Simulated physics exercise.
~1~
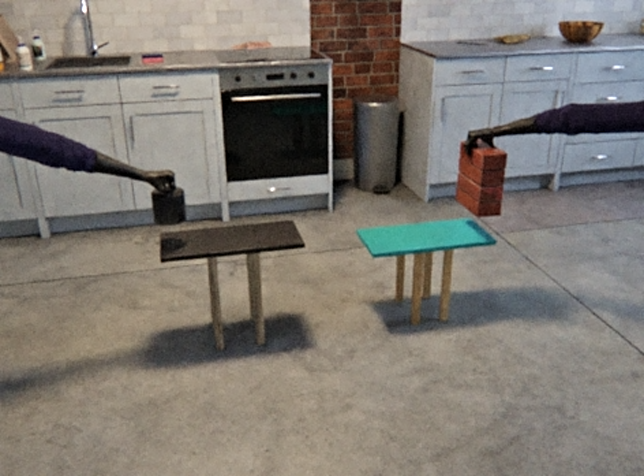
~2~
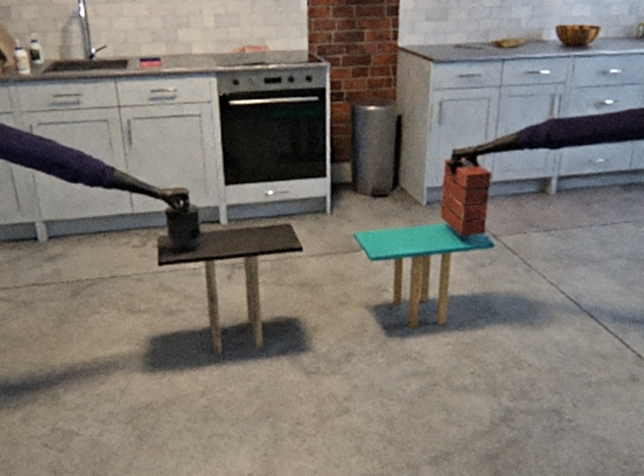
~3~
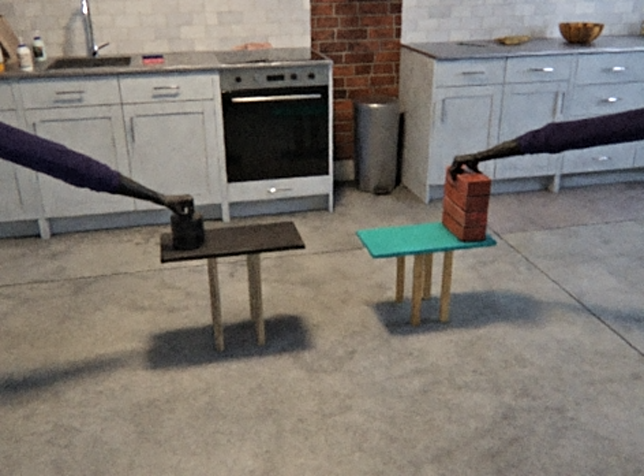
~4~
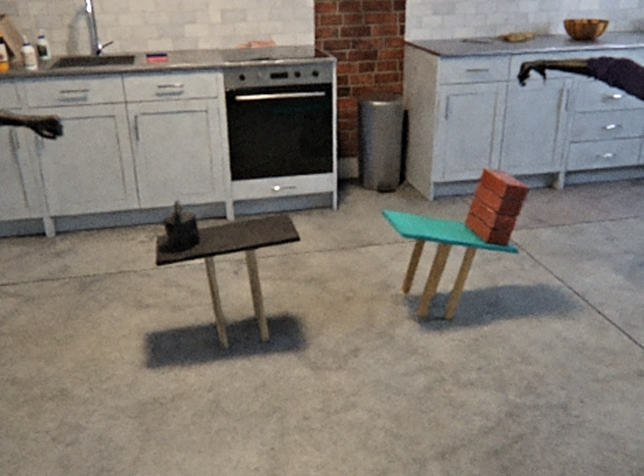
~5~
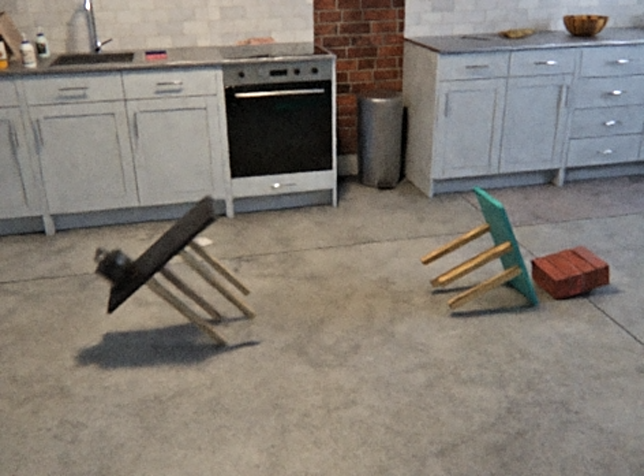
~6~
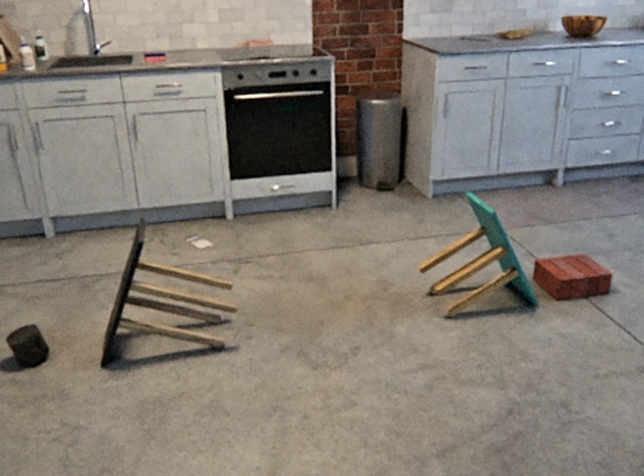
Both small tables toppled after two hands set a dark round object on the left end of the black one and a stack of red bricks on the right end of the turquoise one, then let go, leaving everything lying on the floor.
